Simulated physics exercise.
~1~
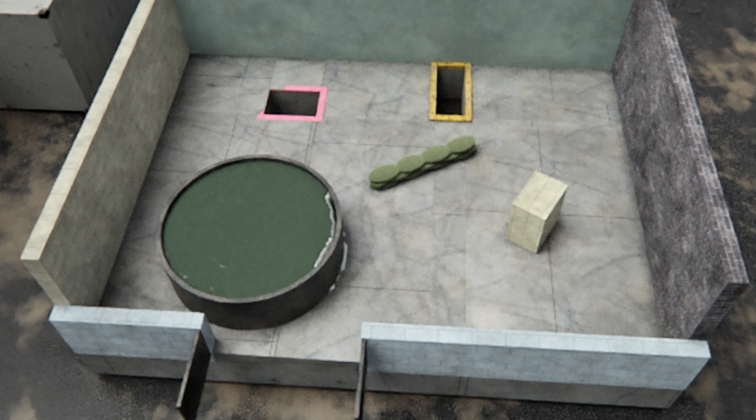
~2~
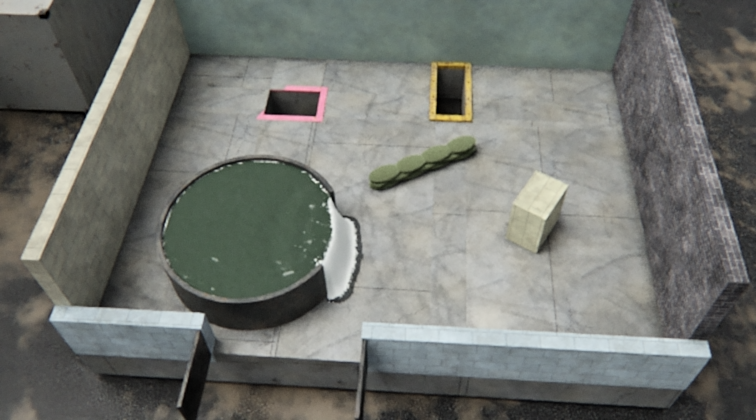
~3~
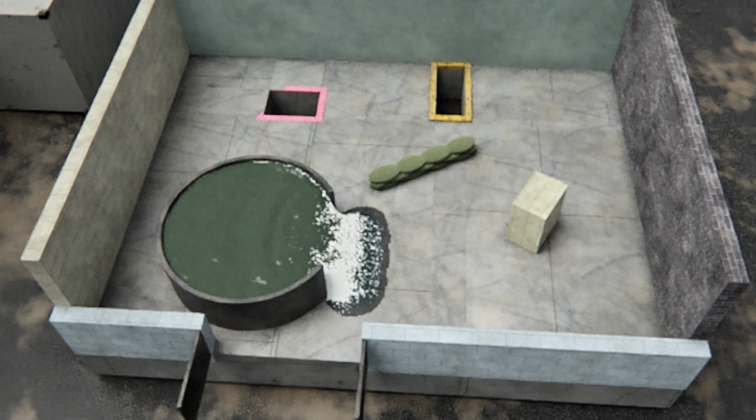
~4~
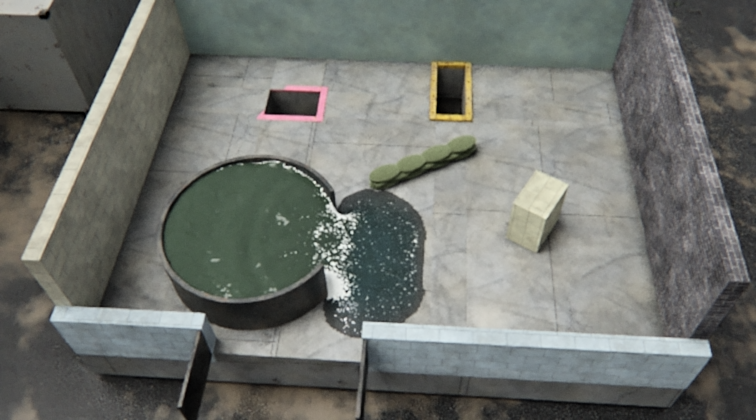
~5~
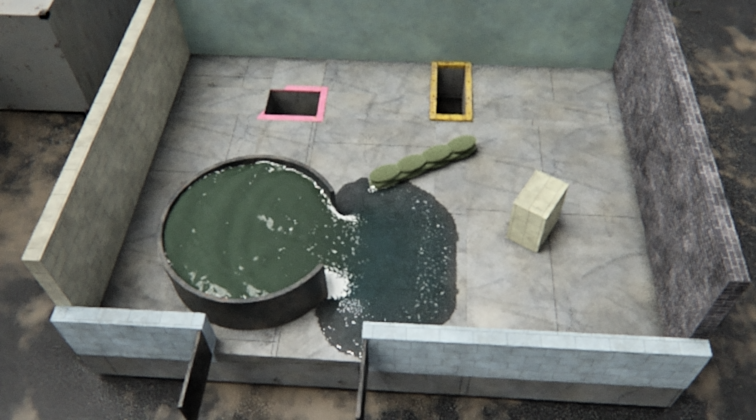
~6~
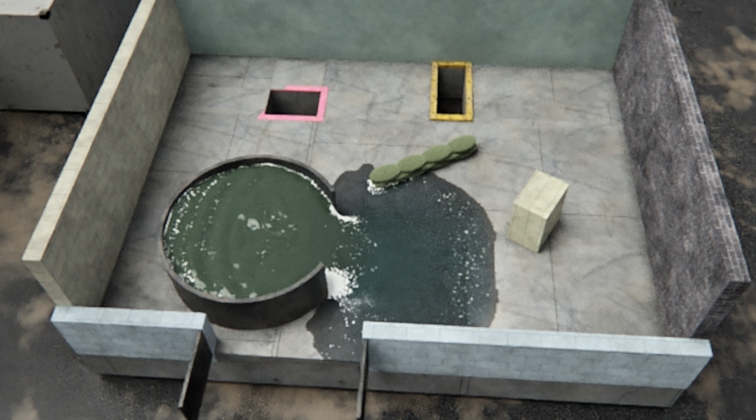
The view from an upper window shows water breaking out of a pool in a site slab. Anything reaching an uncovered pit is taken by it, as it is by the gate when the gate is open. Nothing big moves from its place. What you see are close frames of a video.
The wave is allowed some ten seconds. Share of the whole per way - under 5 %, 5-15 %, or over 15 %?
At the end, the gate takes in a trifling amount - short of five per cent, the pink pit takes in a trifling amount - short of five per cent, the yellow pit takes in a considerable amount - past fifteen per cent.
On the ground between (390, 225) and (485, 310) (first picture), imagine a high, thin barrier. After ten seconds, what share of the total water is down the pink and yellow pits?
Shares in percent - pink: 2; yellow: 12.
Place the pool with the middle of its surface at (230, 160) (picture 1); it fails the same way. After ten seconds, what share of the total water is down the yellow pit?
Yellow: 25 %.
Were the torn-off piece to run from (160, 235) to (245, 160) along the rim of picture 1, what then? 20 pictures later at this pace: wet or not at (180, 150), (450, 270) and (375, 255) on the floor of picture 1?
So the first one is drenched, the next left untouched, and the last left untouched.
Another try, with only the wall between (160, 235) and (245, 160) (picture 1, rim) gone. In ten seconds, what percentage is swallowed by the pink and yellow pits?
In percent: Pink 30, yellow 14.
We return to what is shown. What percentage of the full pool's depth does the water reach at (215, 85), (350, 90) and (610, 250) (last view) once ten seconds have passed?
In the order asked, some 0, 2 and 20 in a hundred.
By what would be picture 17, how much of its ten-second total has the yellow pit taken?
Roughly 0 per cent.
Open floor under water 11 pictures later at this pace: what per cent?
About 40 percent.
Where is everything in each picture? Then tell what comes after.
In the first frame, the pool at (250, 226) is whole and still.
In the second frame, water pours out at (339, 246) and has run to (330, 298).
In the third frame, the front is at (373, 213), out from the gap at (339, 248).
In the fourth frame, water pours out at (340, 249) and has run to (403, 205).
In the fifth frame, the front is at (445, 314), out from the gap at (340, 250).
In the sixth frame, water pours out at (340, 249) and has run to (485, 320).
A moment on, water covers 30 % of the floor; the gate 0 %, the pink pit 0 %, the yellow pit 0 %.
Next, water covers 40 % of the floor; the gate 0 %, the pink pit 0 %, the yellow pit 0 %.
Then, water covers 45 % of the floor; the gate 0 %, the pink pit 0 %, the yellow pit 0 %.
Later, water covers 55 % of the floor; the gate 1 %, the pink pit 0 %, the yellow pit 5 %.
In the end, water covers 65 % of the floor; the gate 1 %, the pink pit 0 %, the yellow pit 19 %.
